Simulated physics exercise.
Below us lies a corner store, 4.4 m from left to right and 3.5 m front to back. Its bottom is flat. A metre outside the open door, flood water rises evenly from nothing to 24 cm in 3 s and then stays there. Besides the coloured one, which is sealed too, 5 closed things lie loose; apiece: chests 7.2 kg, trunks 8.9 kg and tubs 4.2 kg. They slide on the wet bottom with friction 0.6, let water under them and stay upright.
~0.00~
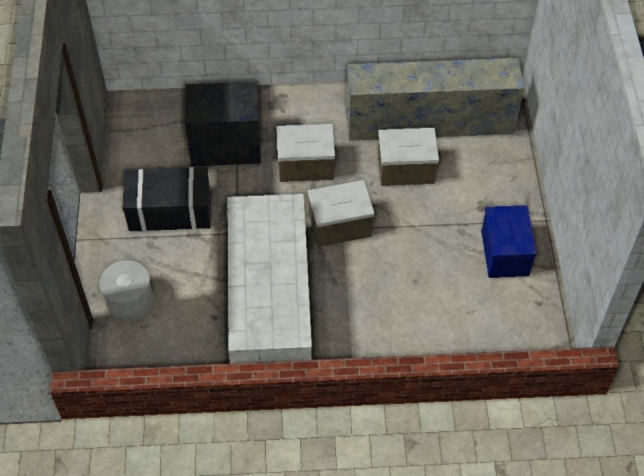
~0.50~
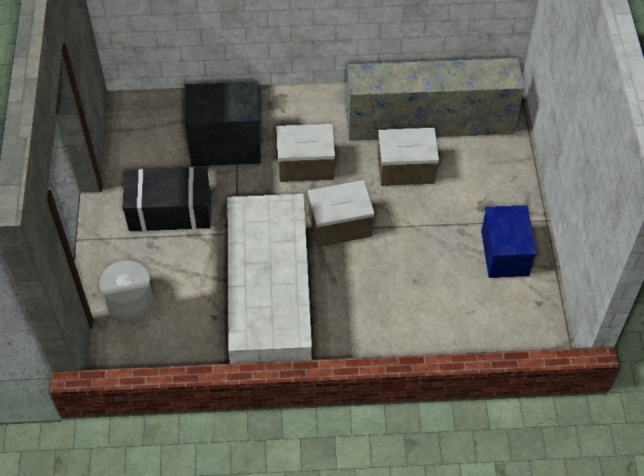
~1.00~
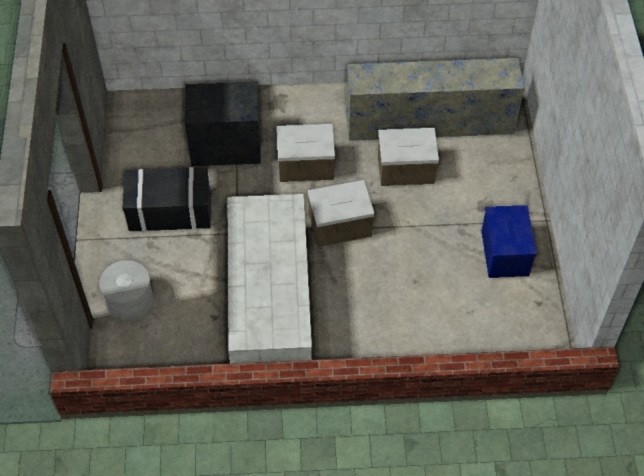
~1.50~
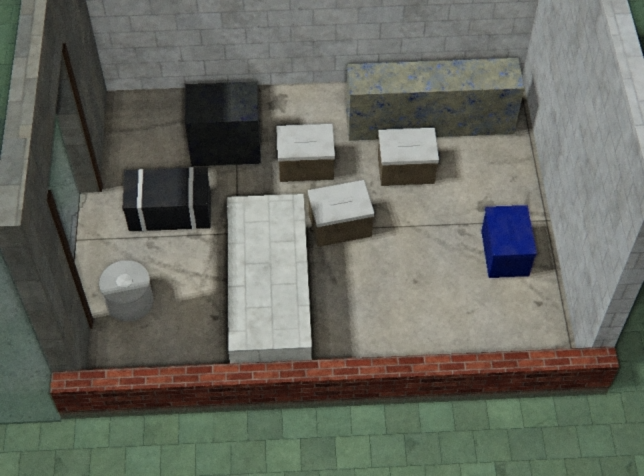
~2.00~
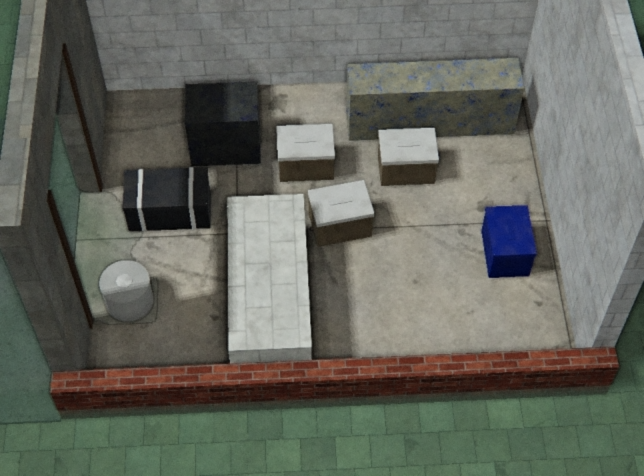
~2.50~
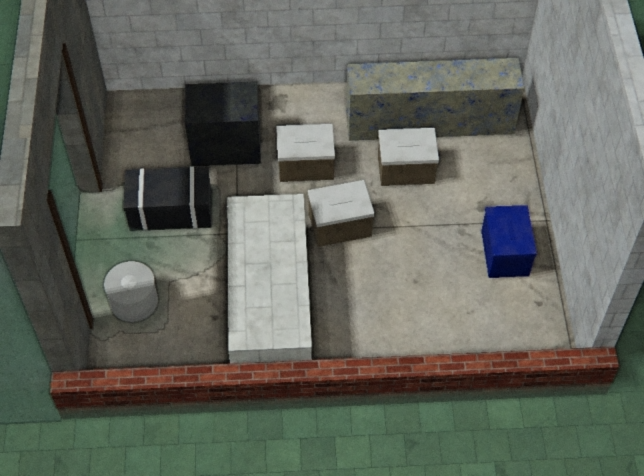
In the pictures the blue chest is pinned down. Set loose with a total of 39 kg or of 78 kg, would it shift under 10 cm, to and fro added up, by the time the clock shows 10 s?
For it, the smaller load will do.
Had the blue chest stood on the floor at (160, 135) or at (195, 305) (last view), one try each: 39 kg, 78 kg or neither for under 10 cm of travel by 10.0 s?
In turn: The smaller is enough; only the larger holds.
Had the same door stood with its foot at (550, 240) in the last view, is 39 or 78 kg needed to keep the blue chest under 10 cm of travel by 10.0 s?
Then only the larger load is enough.
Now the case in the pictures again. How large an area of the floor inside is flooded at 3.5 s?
About 4.0 m2.
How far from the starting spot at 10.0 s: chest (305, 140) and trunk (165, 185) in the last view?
In turn: 150 cm, 250 cm.
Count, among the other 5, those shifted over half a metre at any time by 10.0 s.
I count 5.
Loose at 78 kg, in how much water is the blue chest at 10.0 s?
About 12 cm.
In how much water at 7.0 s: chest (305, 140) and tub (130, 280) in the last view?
About 7 and 13 cm.
After 3.5 s the blue chest would be 0 cm from its start with 39 kg and 0 cm from its start with 78 kg; 0 cm of water round it then.
After 4.5 s the blue chest would be 0 cm from its start with 39 kg and 0 cm from its start with 78 kg; 0 cm of water round it then.
After 7.0 s the blue chest would be 0 cm from its start with 39 kg and 0 cm from its start with 78 kg; 6 cm of water round it then.
After 10.0 s the blue chest would be 0 cm from its start with 39 kg and 0 cm from its start with 78 kg; 12 cm of water round it then.
